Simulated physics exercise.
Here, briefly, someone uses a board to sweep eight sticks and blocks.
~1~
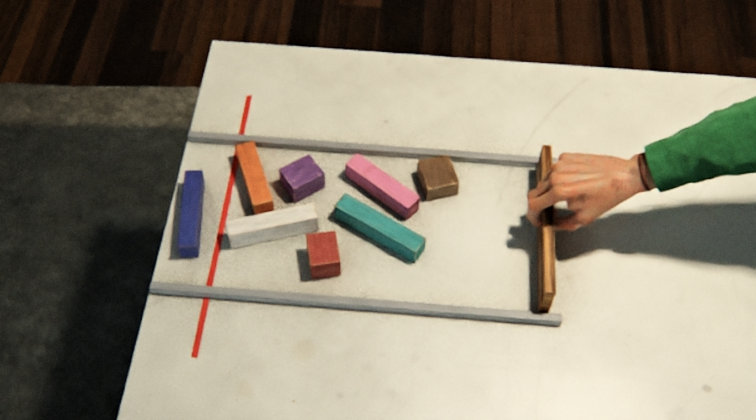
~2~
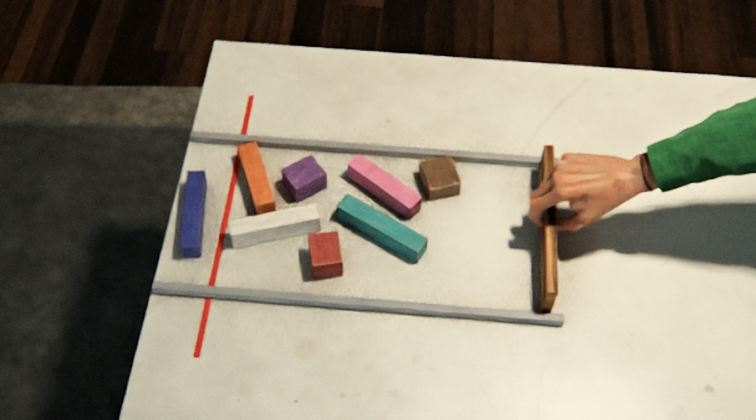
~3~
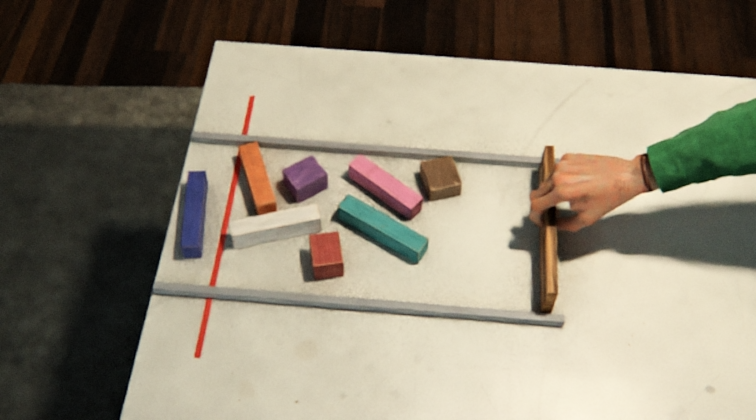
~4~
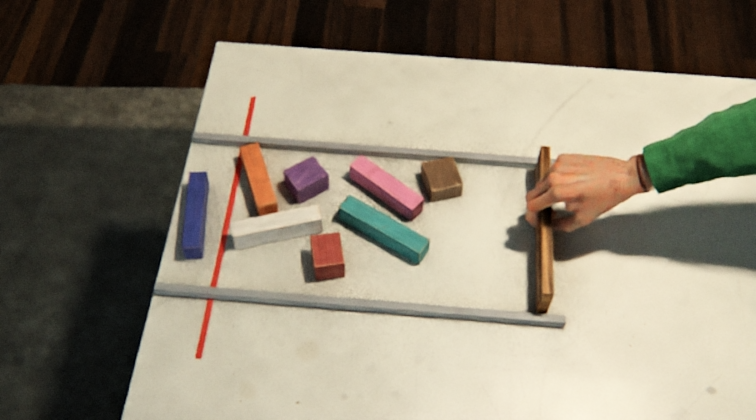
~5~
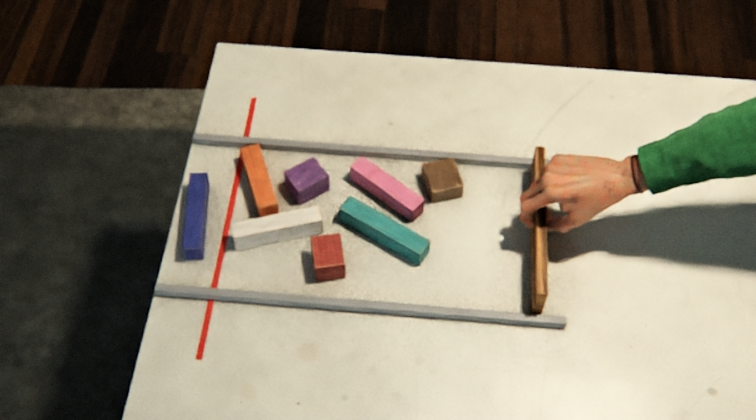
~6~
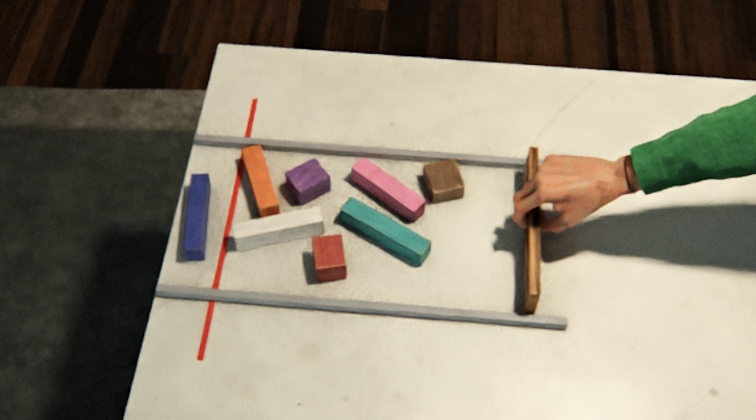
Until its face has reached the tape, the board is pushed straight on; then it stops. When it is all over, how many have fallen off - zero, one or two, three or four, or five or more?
Looks like three or four of them go over the edge, I'd say.
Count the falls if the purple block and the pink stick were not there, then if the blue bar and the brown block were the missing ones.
2 for the first case, 2 for the second.
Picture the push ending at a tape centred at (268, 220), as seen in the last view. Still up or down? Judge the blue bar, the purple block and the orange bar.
Well, the blue bar comes off, the purple block stays where it is, and the orange bar? It comes off.
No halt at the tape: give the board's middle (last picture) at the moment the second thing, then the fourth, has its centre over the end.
I'd say close to (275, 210), and after that close to (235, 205).
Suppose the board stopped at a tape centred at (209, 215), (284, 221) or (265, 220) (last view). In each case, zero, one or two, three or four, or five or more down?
Counts as listed: More than four / 1 or 2 / just one or two.
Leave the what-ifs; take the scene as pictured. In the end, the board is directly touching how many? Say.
4 of them.
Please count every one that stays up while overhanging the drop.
The overhang total is 2.
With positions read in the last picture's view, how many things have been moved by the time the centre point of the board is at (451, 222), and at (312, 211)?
At the first point the count is 1, at the second it's 8.
Soon after, none off yet; blue bar at rest near (198, 216); orange bar at rest near (260, 181); white bar at rest near (279, 229).
Then, none off yet; blue bar moving near (193, 217); orange bar moved a little near (227, 186); white bar moved a little near (241, 237).
By the end, the number that fall off is three or four; fallen, purple block, white bar, orange bar and blue bar.
